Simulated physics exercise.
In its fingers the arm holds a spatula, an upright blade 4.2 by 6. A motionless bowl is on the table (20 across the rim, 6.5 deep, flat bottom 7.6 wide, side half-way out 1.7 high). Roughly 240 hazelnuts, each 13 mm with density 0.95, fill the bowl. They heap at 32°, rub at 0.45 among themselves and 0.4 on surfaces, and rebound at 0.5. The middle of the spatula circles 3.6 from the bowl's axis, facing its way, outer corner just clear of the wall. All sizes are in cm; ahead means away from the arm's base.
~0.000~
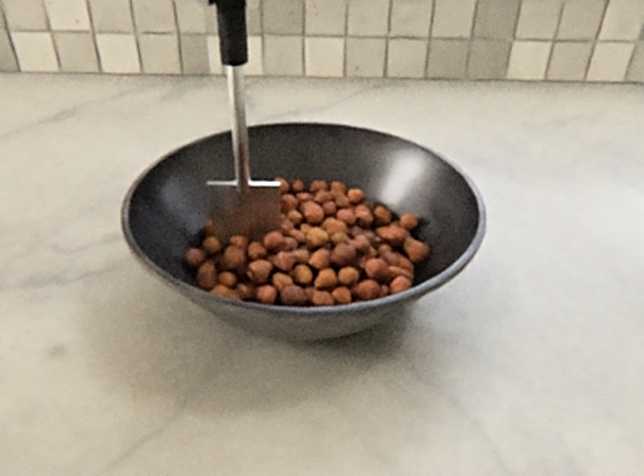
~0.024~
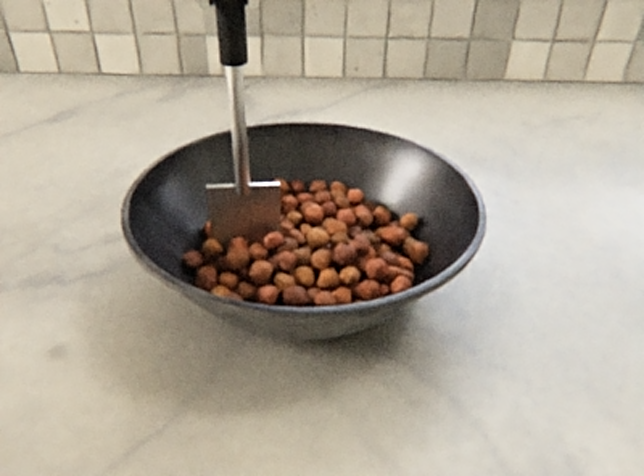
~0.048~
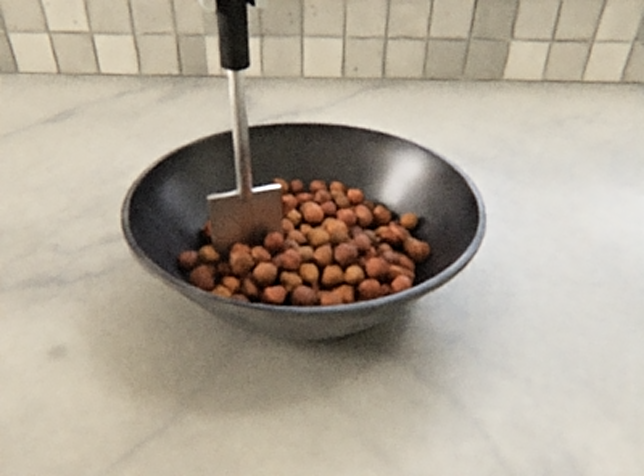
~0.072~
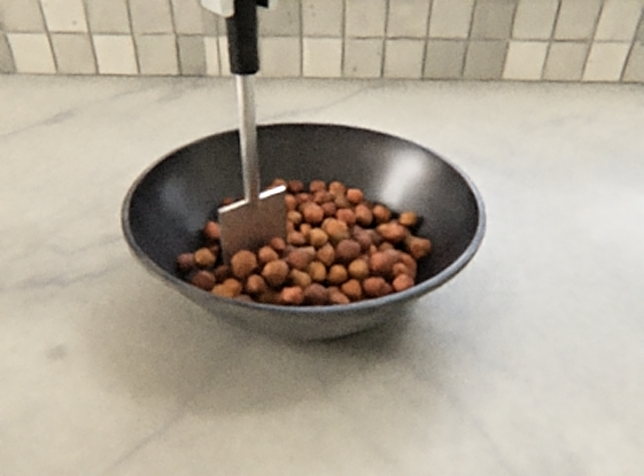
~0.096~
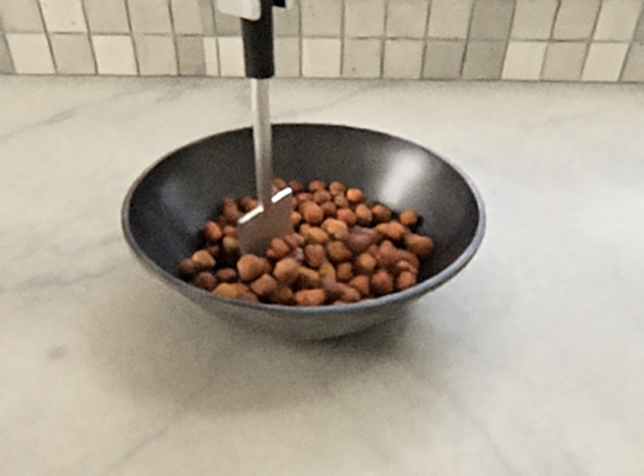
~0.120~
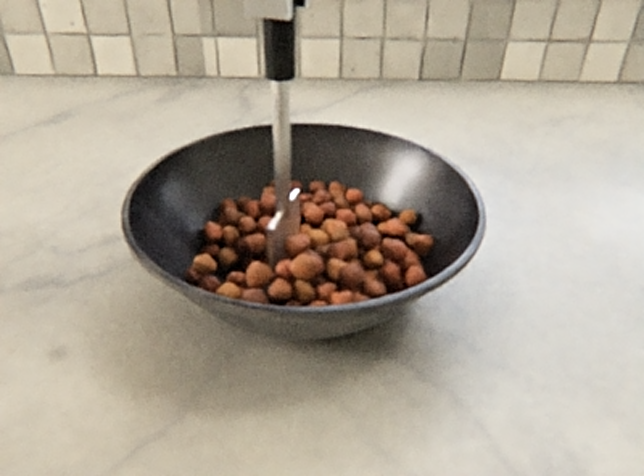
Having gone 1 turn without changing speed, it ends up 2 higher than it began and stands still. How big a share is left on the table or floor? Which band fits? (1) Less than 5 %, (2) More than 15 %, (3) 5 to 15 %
Less than 5 %.
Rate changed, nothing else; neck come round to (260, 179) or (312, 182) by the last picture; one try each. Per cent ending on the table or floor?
Near 0 per cent for the first, near 10 per cent for the second.
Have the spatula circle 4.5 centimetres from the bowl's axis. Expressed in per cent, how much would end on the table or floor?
In that case roughly 5 per cent.
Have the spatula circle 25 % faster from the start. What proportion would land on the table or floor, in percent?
That would be some 10 percent.
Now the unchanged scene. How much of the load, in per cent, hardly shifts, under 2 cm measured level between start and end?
Around 15 in a hundred, roughly.
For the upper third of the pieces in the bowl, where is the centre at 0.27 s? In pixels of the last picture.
Somewhere around (403, 204) in the last view.
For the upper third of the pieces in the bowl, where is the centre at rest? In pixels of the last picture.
Close to (265, 217).
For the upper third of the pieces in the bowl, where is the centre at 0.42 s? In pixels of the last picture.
In the last picture it sits around (276, 176).
After 0.27 s, 181° round, highest piece 9 above the table; 235 in the bowl.
After 0.42 s, 291° round, highest piece 8 above the table; 234 in the bowl, 1 in flight or on the tool.
After 0.70 s, 0° round, highest piece 5 above the table; 233 in the bowl, 2 on the table or floor.
After 1.40 s, 0° round, highest piece 5 above the table; 233 in the bowl, 2 on the table or floor.
In the end, 233 in the bowl, 2 on the table or floor. That is 1 % on the table or floor.
